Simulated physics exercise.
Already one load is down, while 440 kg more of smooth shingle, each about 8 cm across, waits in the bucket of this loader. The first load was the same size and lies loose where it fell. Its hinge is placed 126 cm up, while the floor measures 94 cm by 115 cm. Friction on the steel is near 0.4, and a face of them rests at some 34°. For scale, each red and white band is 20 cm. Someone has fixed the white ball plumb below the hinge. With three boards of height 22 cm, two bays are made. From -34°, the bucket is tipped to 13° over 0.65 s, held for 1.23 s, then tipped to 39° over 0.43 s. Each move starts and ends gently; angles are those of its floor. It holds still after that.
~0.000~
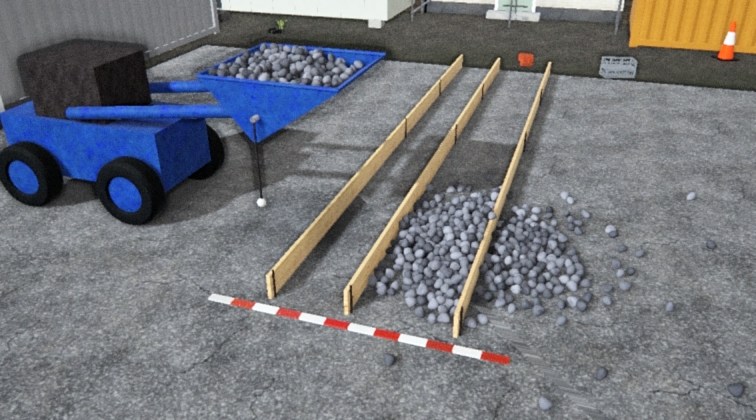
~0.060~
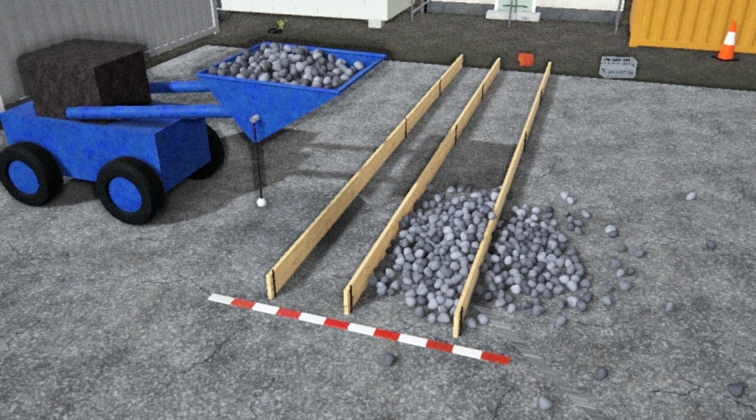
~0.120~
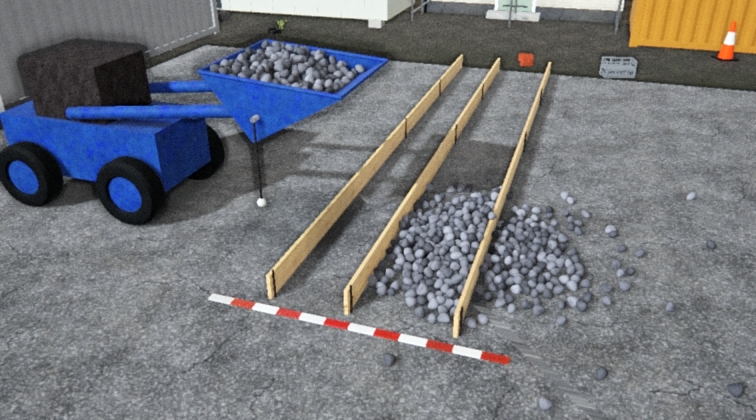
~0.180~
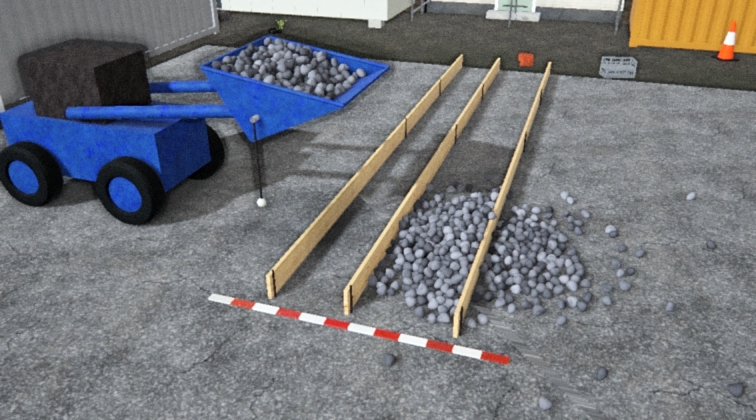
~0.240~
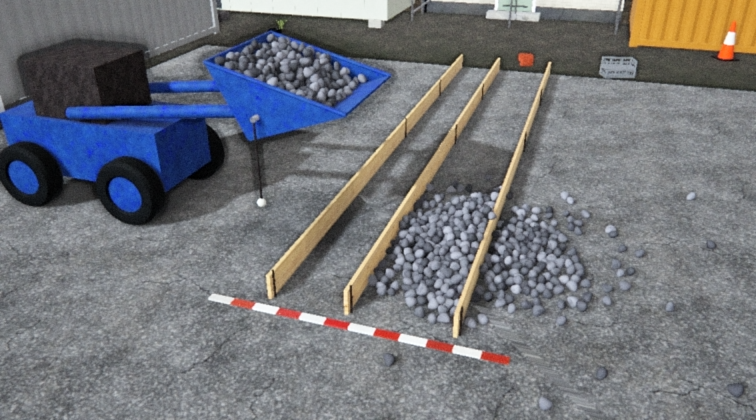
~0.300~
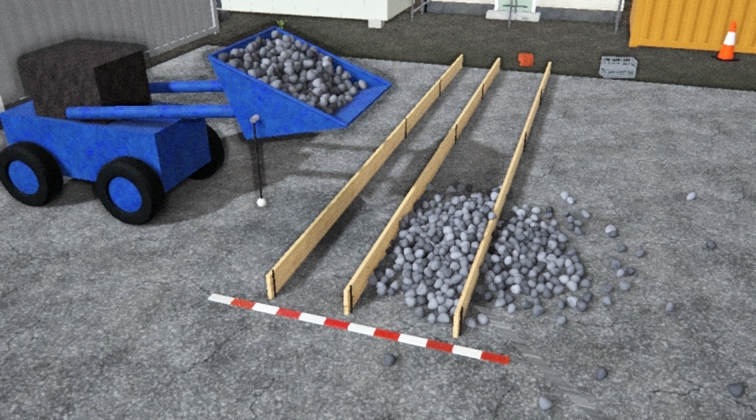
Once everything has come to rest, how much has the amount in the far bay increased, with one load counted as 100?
About 44 per cent.
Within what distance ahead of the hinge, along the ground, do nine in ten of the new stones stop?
Around 140 cm ahead of it.
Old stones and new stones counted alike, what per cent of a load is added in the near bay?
Around 55 in a hundred.
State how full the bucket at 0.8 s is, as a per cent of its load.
About 100 percent.
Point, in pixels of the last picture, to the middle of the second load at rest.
Centre: Approx. (390, 225).
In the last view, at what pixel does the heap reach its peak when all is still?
Around (408, 211).
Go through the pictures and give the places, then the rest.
In the first picture, lip at (339, 91), floor tilted -34°, highest stones at (286, 53). The earlier load is highest near (478, 225), 26 cm above ground level, 70 % in the far bay, 30 % past the last board.
In the second picture, the bucket is at -33°, its lip at (340, 93); the top of the load is at (279, 53); the stones move at 0.2 m/s on average.
In the third picture, lip at (342, 98), floor tilted -30°, highest stones at (266, 52); the stones move at 0.3 m/s on average.
In the fourth picture, the bucket is at -25°, its lip at (344, 106); the top of the load is at (265, 49); the stones move at 0.4 m/s on average.
In the fifth picture, the bucket is at -19°, its lip at (346, 115); the top of the load is at (267, 46); the stones move at 0.4 m/s on average.
In the sixth picture, lip at (347, 126), floor tilted -13°, highest stones at (270, 42); the stones move at 0.5 m/s on average.
After 0.5 s the floor is at 6°; in per cent of one load, 100 in the bucket, 70 in the far bay, 30 past the last board; the foremost stones are at (665, 268).
After 0.8 s the floor is at 13°; in per cent of one load, 100 in the bucket, 70 in the far bay, 30 past the last board; the foremost stones are at (665, 268).
After 2.8 s the floor is at 39°; in per cent of one load, 0 in the bucket, 57 in the near bay, 113 in the far bay, 30 past the last board; the foremost stones are at (665, 268).
After 5.4 s the floor is at 39°; in per cent of one load, 0 in the bucket, 56 in the near bay, 114 in the far bay, 30 past the last board; the foremost stones are at (665, 268). Net gain in the far bay, 44.
